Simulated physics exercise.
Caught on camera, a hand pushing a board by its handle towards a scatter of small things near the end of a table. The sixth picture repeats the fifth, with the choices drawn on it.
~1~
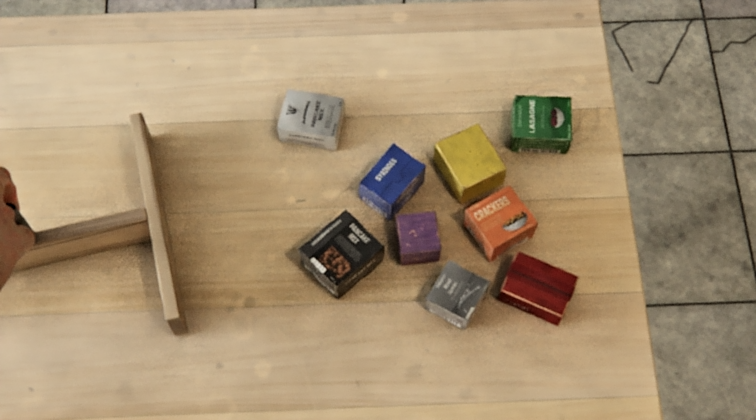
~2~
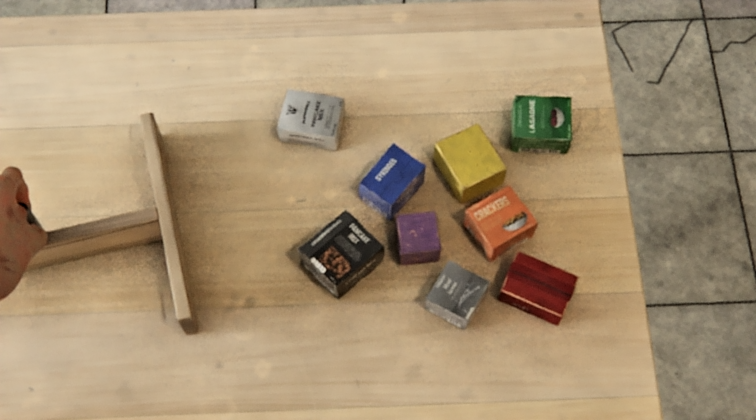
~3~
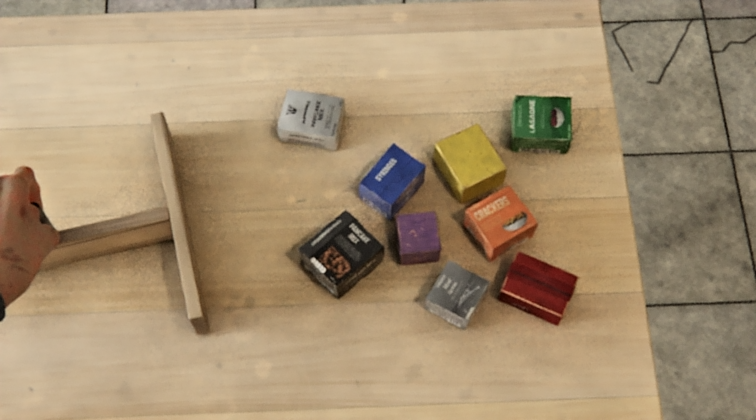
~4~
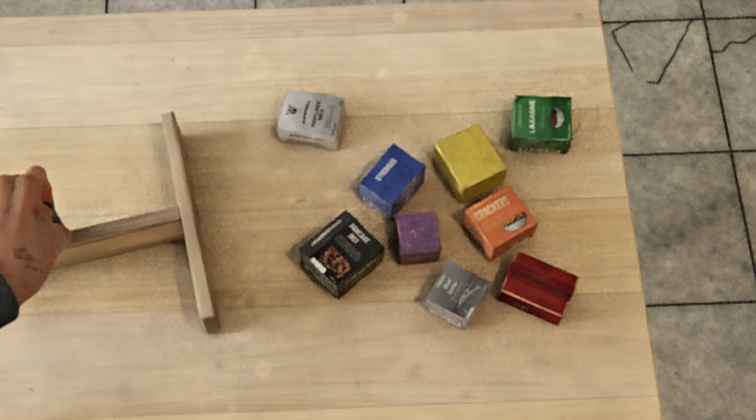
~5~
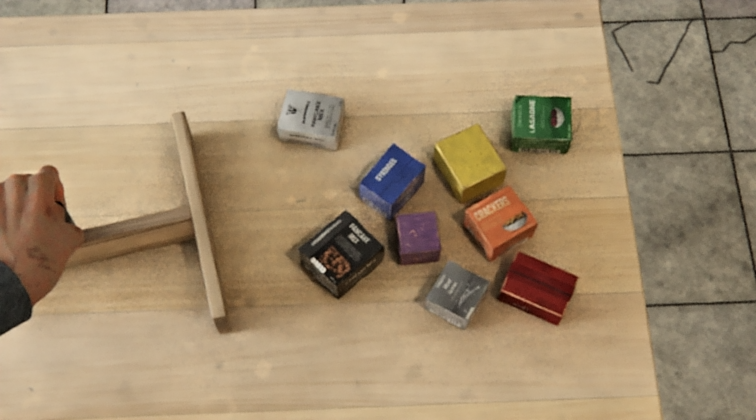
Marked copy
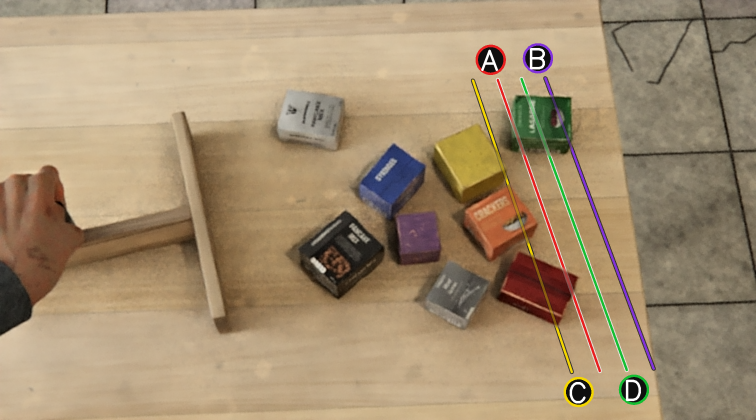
A hand gripping the handle of a wooden board slides it slowly a short way right across a light wooden table, towards a scatter of small colourful boxes and blocks, which stay still and untouched near the table's edge.
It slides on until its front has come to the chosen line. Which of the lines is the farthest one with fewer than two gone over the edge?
At C, and not beyond.
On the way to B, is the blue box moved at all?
By then, yes.
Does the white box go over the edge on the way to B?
By then, no.
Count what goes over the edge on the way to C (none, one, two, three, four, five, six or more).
By then, one.
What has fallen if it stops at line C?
The orange packet goes over.
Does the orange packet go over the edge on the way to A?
Yes.
On the marked copy, A at (546, 217); B at (596, 215); C at (520, 218); D at (571, 216).
With C. Early on, board (313, 206); white box (329, 113); black packet (373, 255).
Further on, board (429, 201); orange packet (570, 213); red box (549, 286).
At the end, board (519, 198); orange packet over the edge; red box (634, 275); one fallen.
As for the rest, A drops three; B drops six; D drops three.
